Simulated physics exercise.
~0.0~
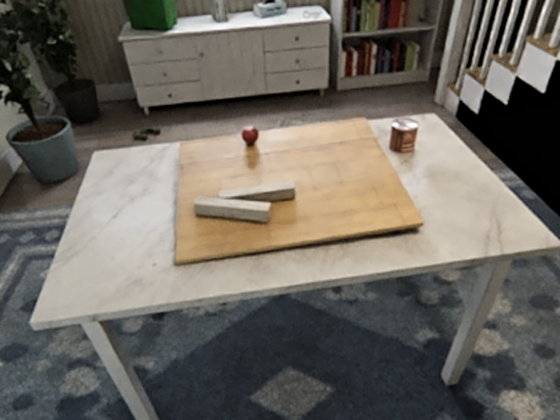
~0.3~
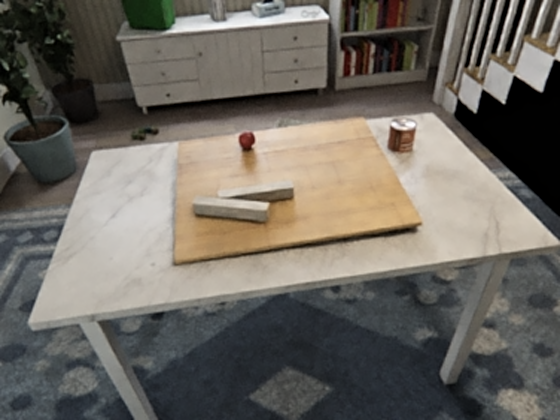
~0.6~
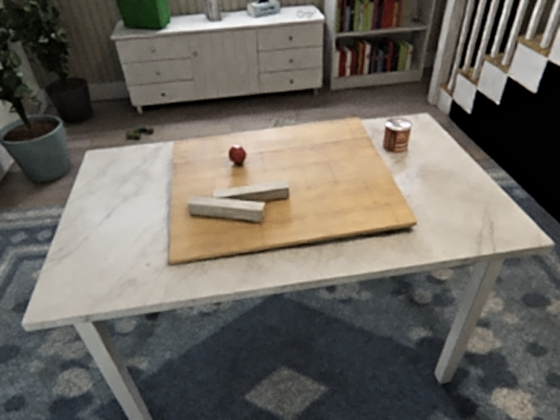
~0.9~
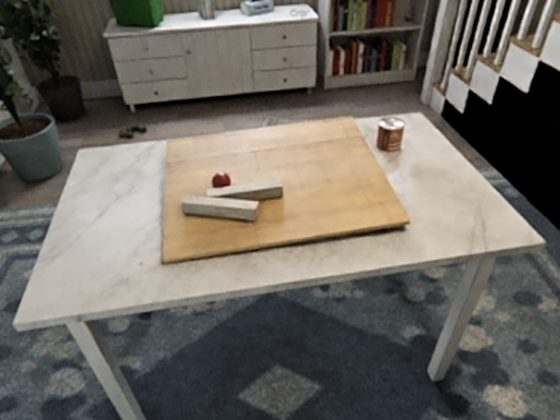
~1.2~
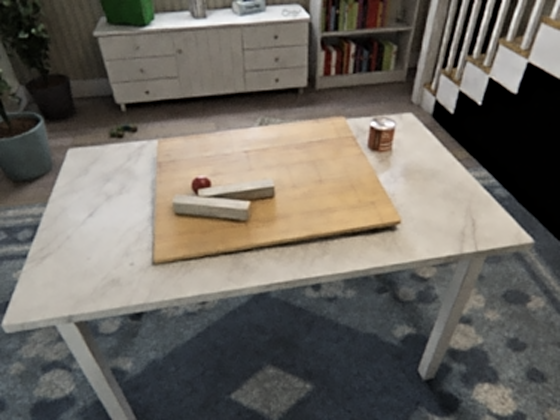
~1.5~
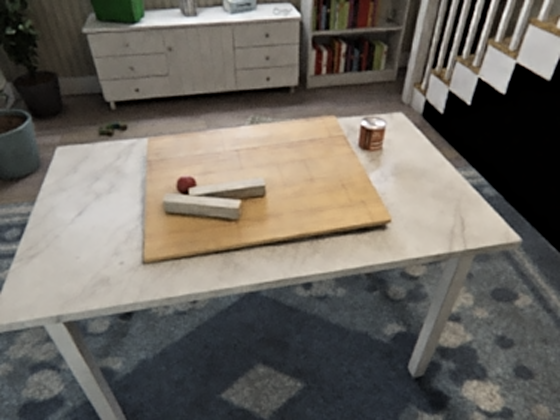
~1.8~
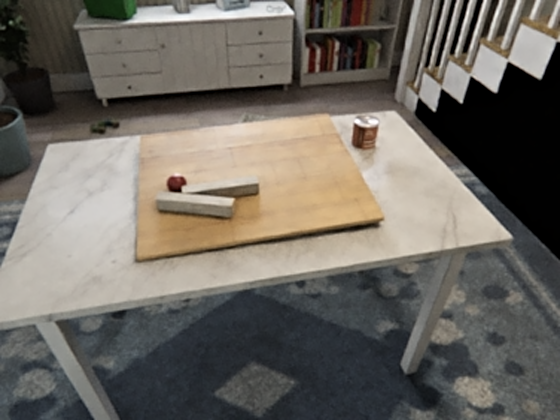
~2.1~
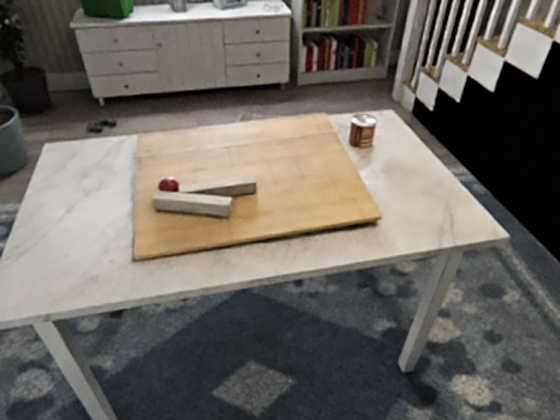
The footage shows a wooden board on a marble-topped table as a red apple rolls down it toward two pale fixed blocks, then drifts left along them while the view shifts slightly right. It ends with the apple still on the board, against the blocks, and the orange tin unmoved.
